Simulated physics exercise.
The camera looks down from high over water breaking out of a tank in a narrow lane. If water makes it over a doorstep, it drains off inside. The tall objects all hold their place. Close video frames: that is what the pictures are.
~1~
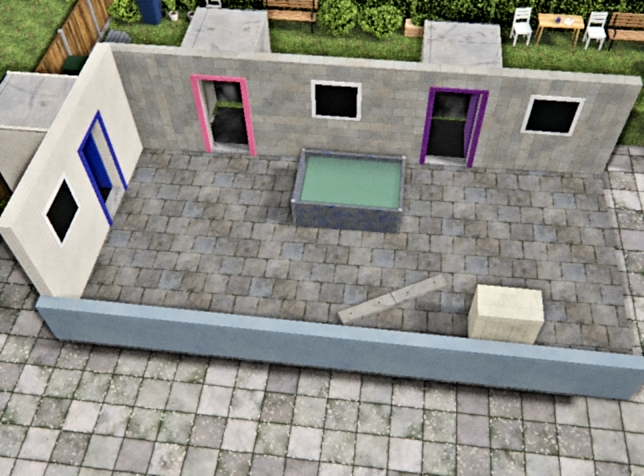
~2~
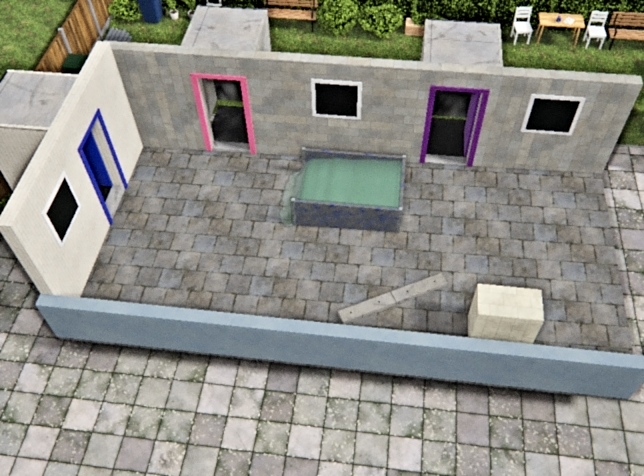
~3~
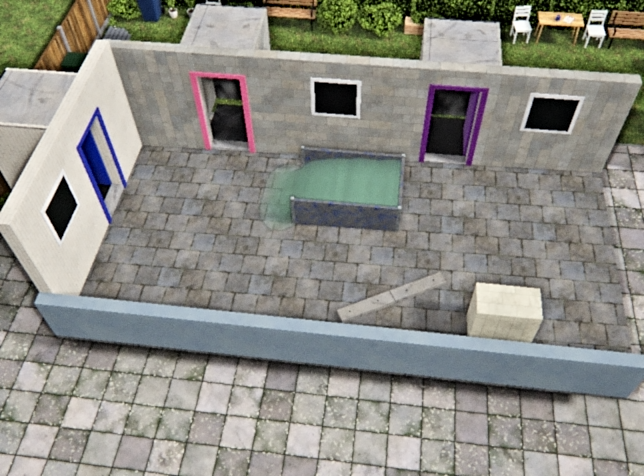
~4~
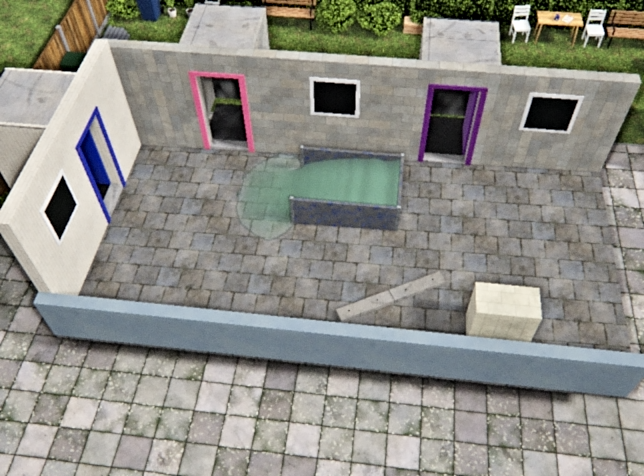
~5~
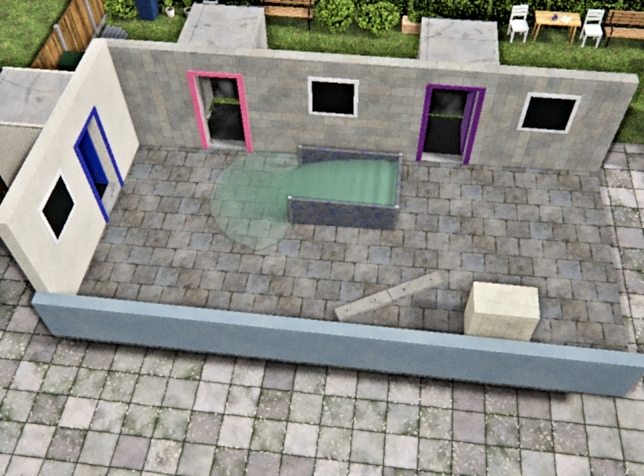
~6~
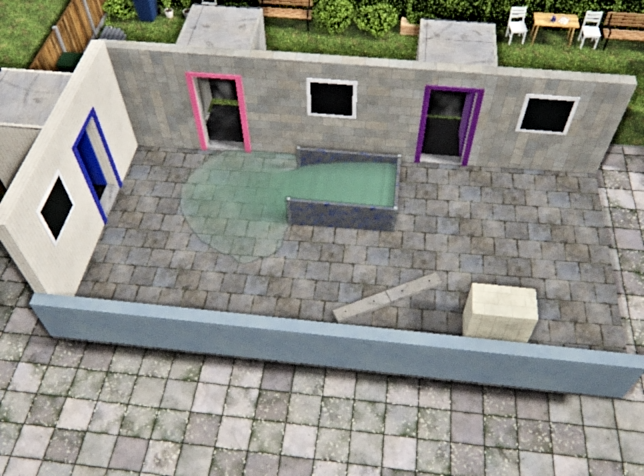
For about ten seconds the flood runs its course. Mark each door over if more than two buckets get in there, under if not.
Blue door: Over, pink door: Over, purple door: Under.
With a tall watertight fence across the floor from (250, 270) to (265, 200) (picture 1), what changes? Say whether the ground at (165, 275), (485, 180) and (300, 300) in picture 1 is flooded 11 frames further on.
Reading the points as listed, I get left untouched, then left untouched, then deluged.
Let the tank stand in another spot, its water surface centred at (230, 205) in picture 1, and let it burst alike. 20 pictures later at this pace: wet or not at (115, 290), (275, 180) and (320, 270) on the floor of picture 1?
Point by point: Swamped; swamped; still bare.
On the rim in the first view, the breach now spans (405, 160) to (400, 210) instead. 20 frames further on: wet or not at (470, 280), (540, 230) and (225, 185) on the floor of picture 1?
In that order: Awash, flooded, free of water.
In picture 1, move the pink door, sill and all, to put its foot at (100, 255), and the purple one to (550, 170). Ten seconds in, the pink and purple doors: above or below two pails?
Result: Pink door goes beyond the limit, and purple door stays beneath the limit.
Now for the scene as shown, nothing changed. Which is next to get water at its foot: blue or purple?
The door marked blue.
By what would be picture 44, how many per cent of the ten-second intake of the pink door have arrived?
Some 100 per cent.
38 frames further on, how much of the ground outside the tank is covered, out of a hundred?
I reckon around 45 %.
A moment on, water covers 25 % of the floor; the blue door under two buckets in, the pink door under two buckets in, the purple door not reached.
Next, water covers 30 % of the floor; the blue door over two buckets in, the pink door under two buckets in, the purple door not reached.
Then, water covers 30 % of the floor; the blue door far over two buckets in, the pink door over two buckets in, the purple door not reached.
Later, water covers 45 % of the floor; the blue door far over two buckets in, the pink door over two buckets in, the purple door not reached.
In the end, water covers 60 % of the floor; the blue door far over two buckets in, the pink door over two buckets in, the purple door not reached.
